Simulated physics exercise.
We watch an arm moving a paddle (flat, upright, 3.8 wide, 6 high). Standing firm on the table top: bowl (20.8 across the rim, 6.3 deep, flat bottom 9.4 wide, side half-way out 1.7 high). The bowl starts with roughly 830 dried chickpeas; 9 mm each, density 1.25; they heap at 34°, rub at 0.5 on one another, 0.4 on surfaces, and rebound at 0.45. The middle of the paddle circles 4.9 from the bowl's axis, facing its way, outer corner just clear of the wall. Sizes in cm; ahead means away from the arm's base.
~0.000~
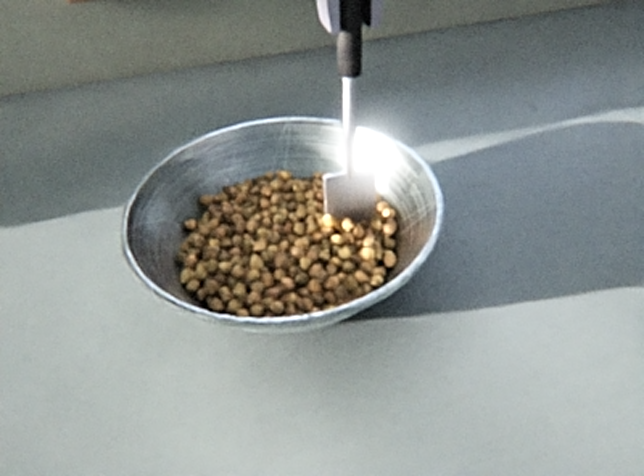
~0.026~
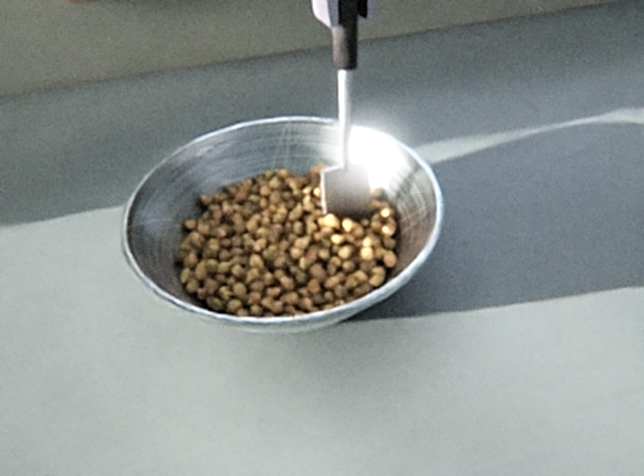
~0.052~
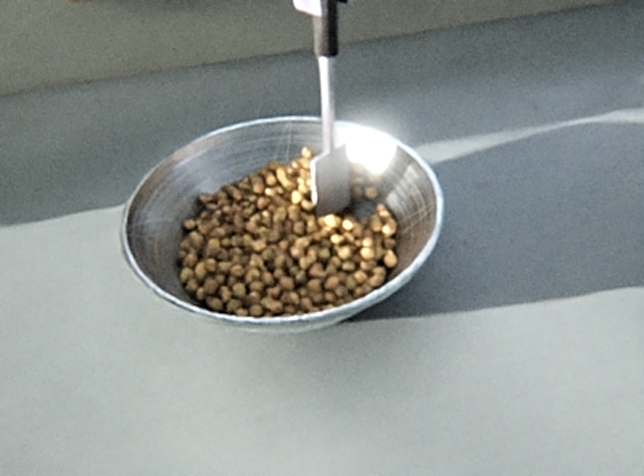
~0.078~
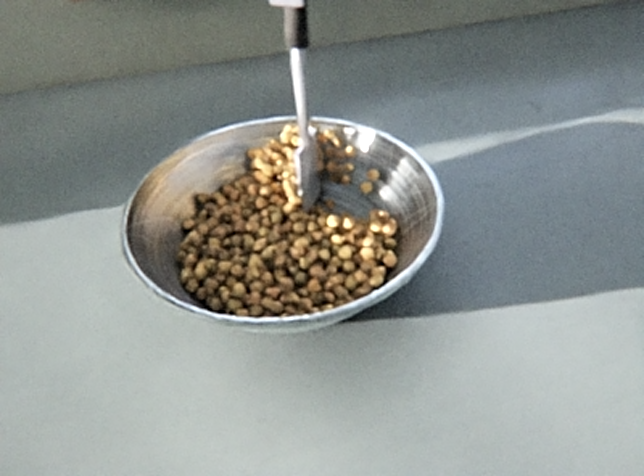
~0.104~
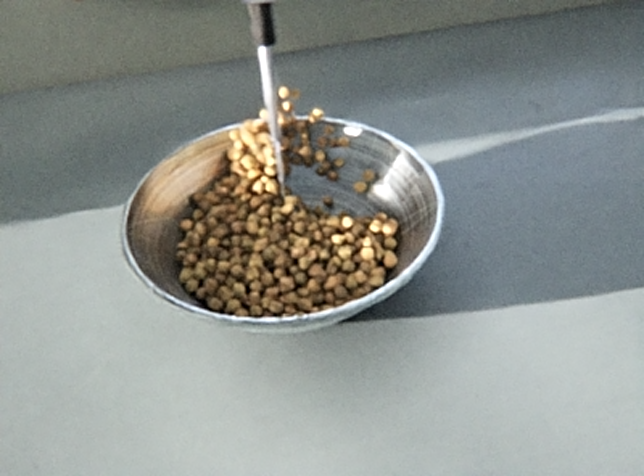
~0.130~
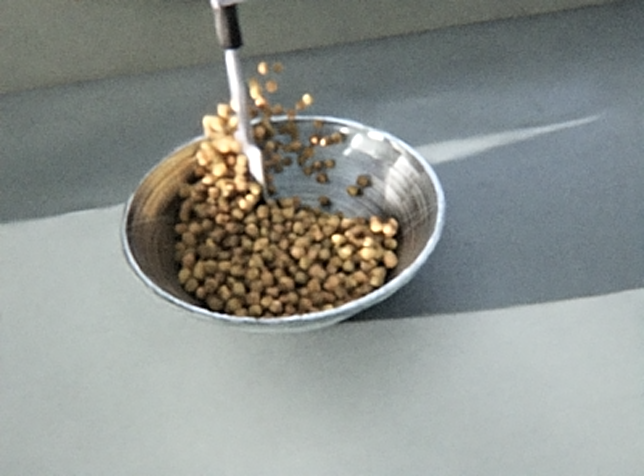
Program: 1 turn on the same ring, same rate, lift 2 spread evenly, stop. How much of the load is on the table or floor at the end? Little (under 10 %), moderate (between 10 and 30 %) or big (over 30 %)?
A moderate share, between 10 and 30 %, ends on the table or floor.
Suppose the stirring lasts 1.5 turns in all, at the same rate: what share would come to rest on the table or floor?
Then about 25 per cent.
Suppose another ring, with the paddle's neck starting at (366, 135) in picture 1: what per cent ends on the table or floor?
About 5 per cent.
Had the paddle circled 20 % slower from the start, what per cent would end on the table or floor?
In that case some 15 per cent.
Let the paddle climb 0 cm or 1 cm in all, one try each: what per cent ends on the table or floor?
Some 30 and 25 per cent.
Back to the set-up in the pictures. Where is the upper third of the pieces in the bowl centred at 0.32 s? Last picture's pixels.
Around (312, 266).
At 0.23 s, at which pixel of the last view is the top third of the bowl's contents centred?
Around (214, 257).
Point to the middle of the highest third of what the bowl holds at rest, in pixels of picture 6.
Around (289, 234).
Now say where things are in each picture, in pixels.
The first frame shows paddle neck at (350, 153), 0° round; upper third of the load around (282, 231), from x 180 to 390, top at y 175; 831 in the bowl.
The second frame shows paddle neck at (346, 145), 8° round; upper third of the load around (284, 229), from x 180 to 390, top at y 170.
The third frame shows paddle neck at (330, 132), 31° round; upper third of the load around (287, 221), from x 180 to 390, top at y 155.
The fourth frame shows paddle neck at (304, 123), 56° round; upper third of the load around (284, 211), from x 180 to 390, top at y 125.
The fifth frame shows paddle neck at (274, 120), 82° round; upper third of the load around (264, 197), from x 180 to 390, top at y 95; 830 in the bowl, 1 in flight or on the tool.
The sixth frame shows paddle neck at (245, 124), 107° round; upper third of the load around (242, 191), from x 180 to 390, top at y 65; 822 in the bowl, 9 in flight or on the tool.
After 0.23 s, 200° round, highest piece 10 above the table; 768 in the bowl, 1 on the table or floor, 62 in flight or on the tool.
After 0.32 s, 294° round, highest piece 10 above the table; 715 in the bowl, 58 on the table or floor, 58 in flight or on the tool.
After 0.57 s, 0° round, highest piece 5 above the table; 679 in the bowl, 152 on the table or floor.
After 1.27 s, 0° round, highest piece 5 above the table; 679 in the bowl, 152 on the table or floor.
At rest, 679 in the bowl, 152 on the table or floor. That is 18 % on the table or floor.
